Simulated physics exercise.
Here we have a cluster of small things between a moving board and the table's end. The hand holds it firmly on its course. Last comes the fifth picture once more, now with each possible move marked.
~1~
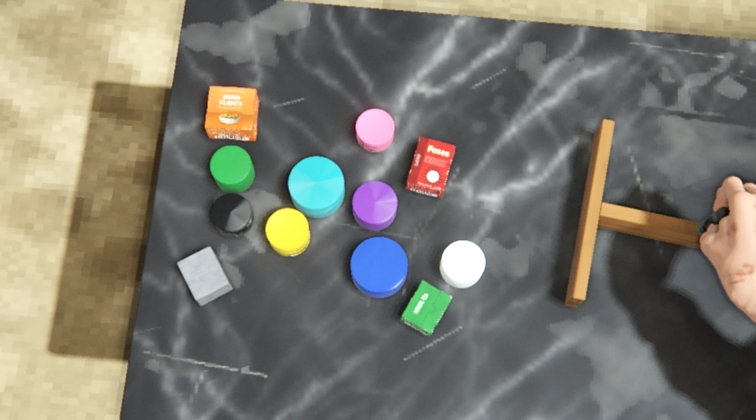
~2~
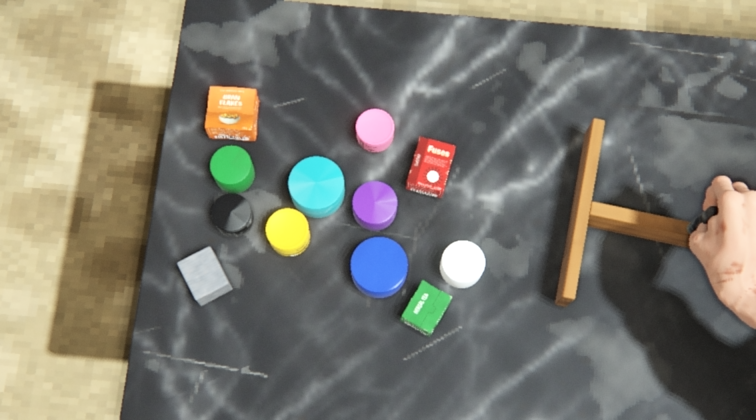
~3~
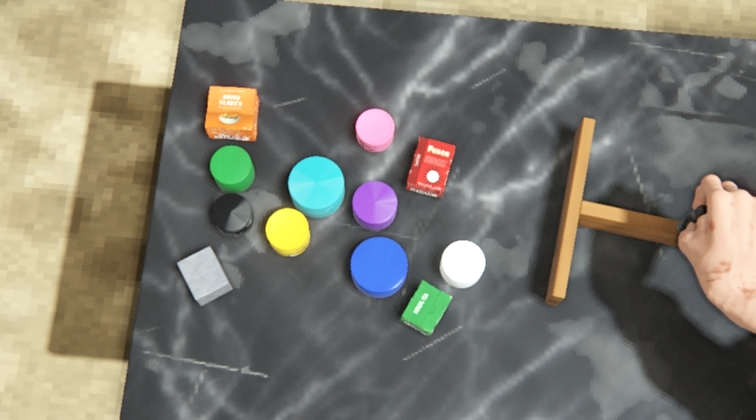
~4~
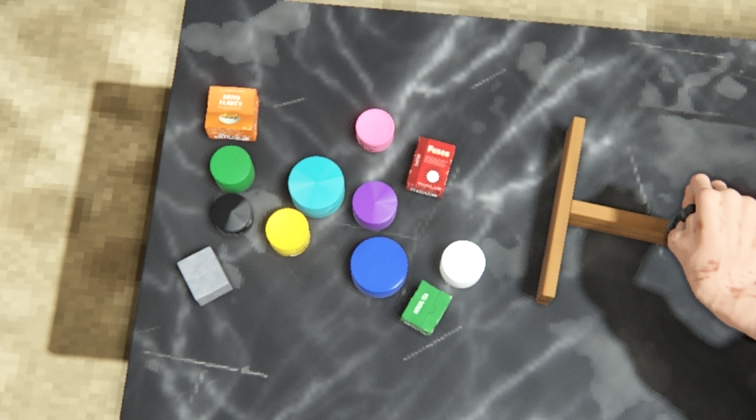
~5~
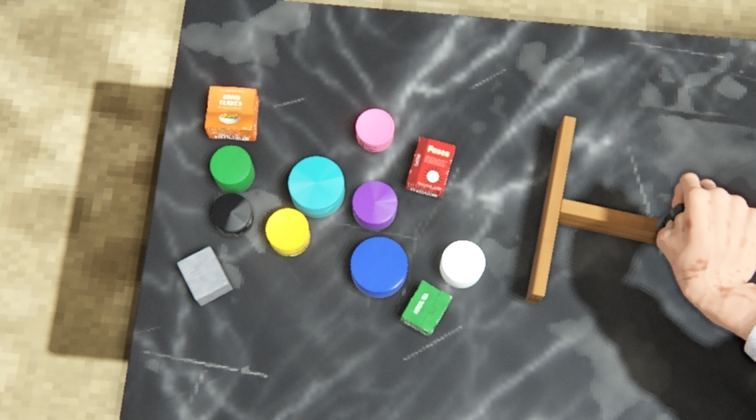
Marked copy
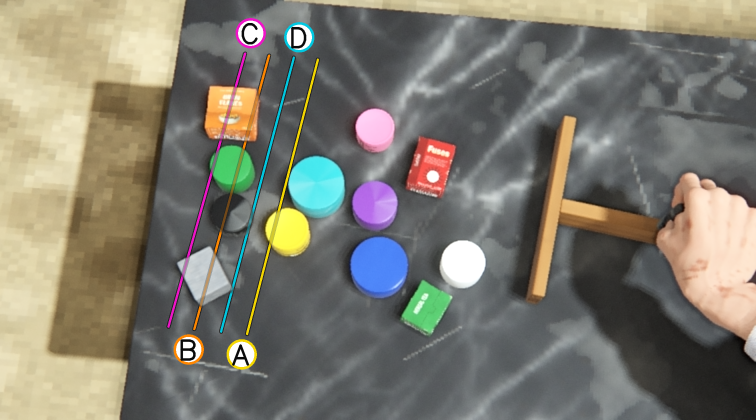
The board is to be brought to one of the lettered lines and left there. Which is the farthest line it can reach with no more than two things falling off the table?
It can go as far as B.
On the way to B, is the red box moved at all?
Yes.
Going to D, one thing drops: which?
The green tin.
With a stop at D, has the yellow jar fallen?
By then, no.
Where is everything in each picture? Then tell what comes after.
Pink tub (375, 131); purple tin (375, 207); grey block (205, 276), in the first picture.
Board (585, 206); black tin (233, 216), in the second picture.
Board (574, 205); yellow jar (288, 233), in the third picture.
Board (565, 204); green packet (426, 309), in the fourth picture.
Board (555, 204); red box (431, 168); orange packet (233, 113); turquoise tin (317, 187), in the fifth picture.
On the marked copy, A at (284, 191); B at (233, 187); C at (208, 185); D at (259, 189).
Taking B. A third of the way, board (439, 193); green packet (419, 313); blue pot (354, 268).
Two thirds of the way, board (322, 183); green tin (207, 162); black tin (212, 208).
When it is over, board (233, 175); green tin over the edge; black tin over the edge; two fallen.
As for the rest, A is within the limit but short; C drops five; D is within the limit but short.
